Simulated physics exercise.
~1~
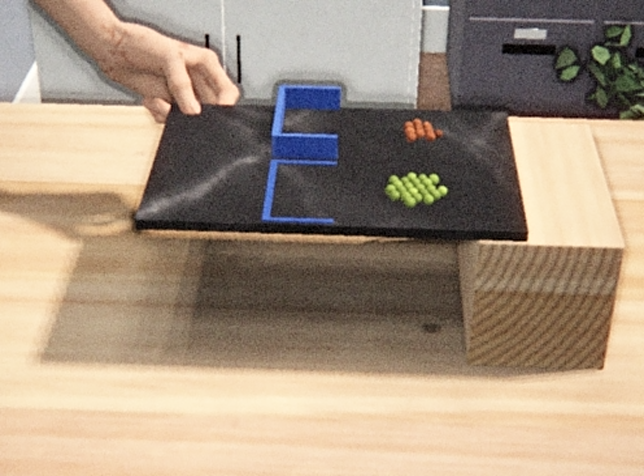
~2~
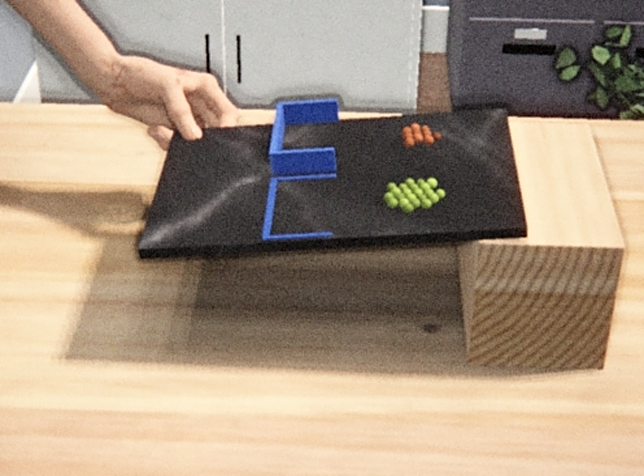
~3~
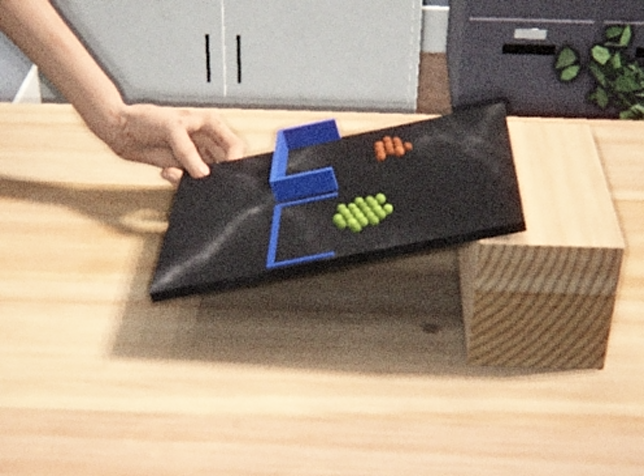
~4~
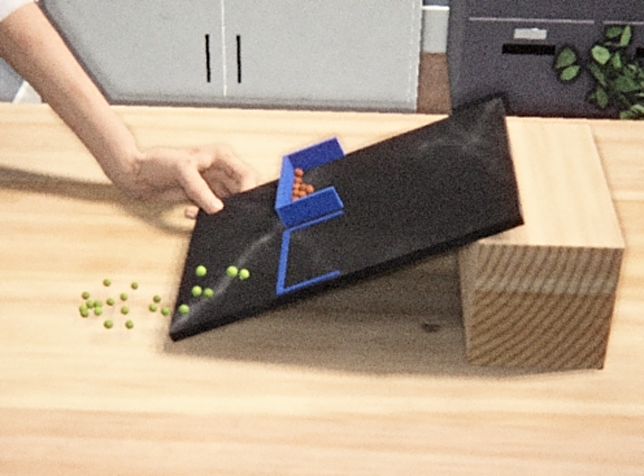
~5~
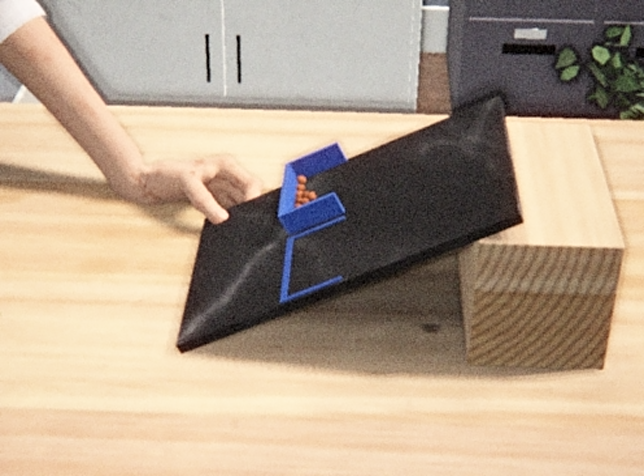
On a wooden counter, a hand tilts a board; green balls roll off, orange balls stay caught.
